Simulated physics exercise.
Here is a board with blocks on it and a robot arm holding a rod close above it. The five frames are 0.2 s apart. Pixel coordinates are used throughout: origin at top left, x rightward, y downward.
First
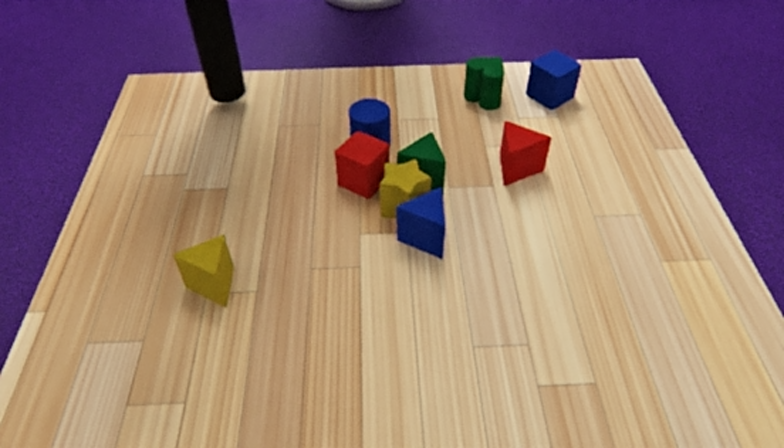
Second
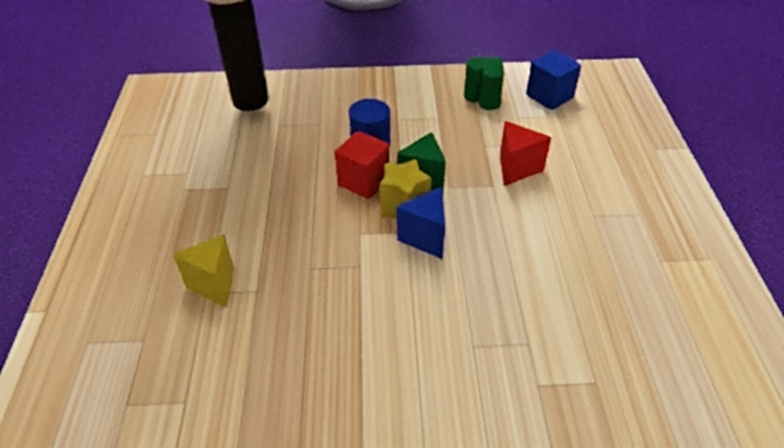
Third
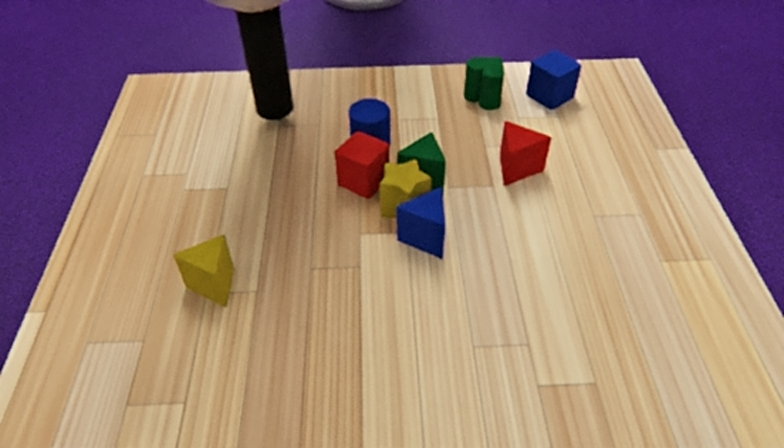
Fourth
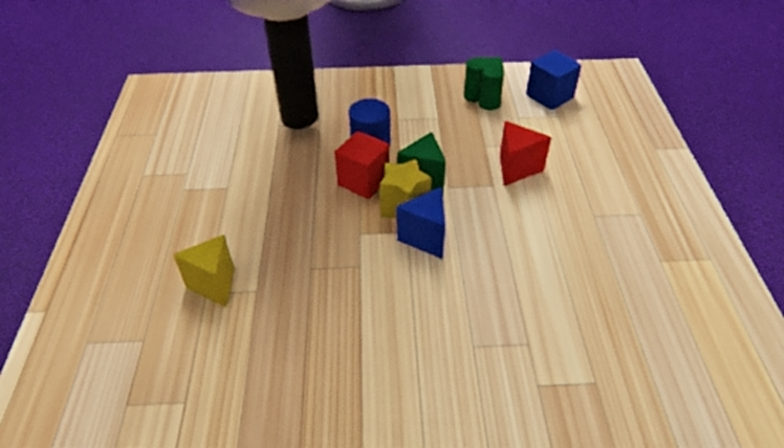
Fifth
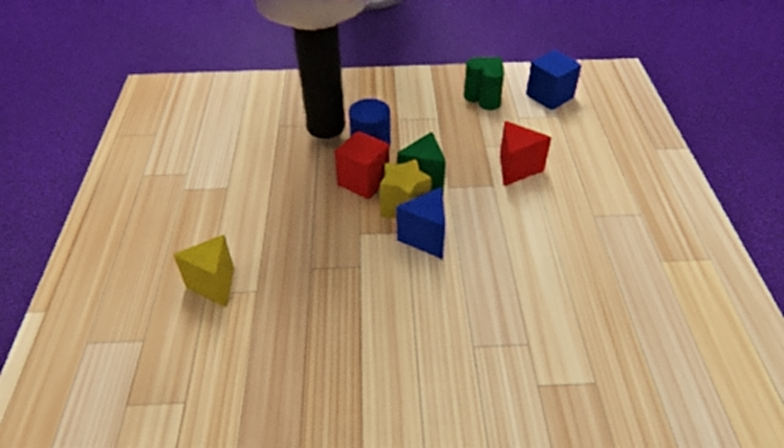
Black rod on a robot arm moving right and slightly nearer across a wooden board, approaching a cluster of motionless coloured blocks.
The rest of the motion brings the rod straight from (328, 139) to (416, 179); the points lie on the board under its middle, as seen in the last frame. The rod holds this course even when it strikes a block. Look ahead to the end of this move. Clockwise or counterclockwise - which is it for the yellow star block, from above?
Looking down: Anticlockwise.
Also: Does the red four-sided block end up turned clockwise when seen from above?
Yes.
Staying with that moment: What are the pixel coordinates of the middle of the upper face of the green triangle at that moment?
For the centre of its top, I'd go with (451, 156).
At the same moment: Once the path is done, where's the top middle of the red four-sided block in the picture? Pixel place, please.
Answer: (375, 162).
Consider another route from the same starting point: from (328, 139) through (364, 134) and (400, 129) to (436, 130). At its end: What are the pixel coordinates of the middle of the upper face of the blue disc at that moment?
My prediction: (447, 122).
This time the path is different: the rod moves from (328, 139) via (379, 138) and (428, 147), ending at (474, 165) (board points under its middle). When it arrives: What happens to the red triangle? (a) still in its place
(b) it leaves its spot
Letter b.
What follows on the original path. One third of the way, rod (356, 140); blue disc (396, 113).
Two thirds of the way, rod (386, 153); red four-sided block (372, 159), turned 55° clockwise; blue disc (419, 115); yellow star block (406, 181), turned 25° anticlockwise.
At the end, rod (417, 166); red four-sided block (375, 162), turned 85° clockwise; blue disc (426, 116); yellow star block (404, 185), turned 45° anticlockwise; green triangle (451, 156), turned 15° anticlockwise.
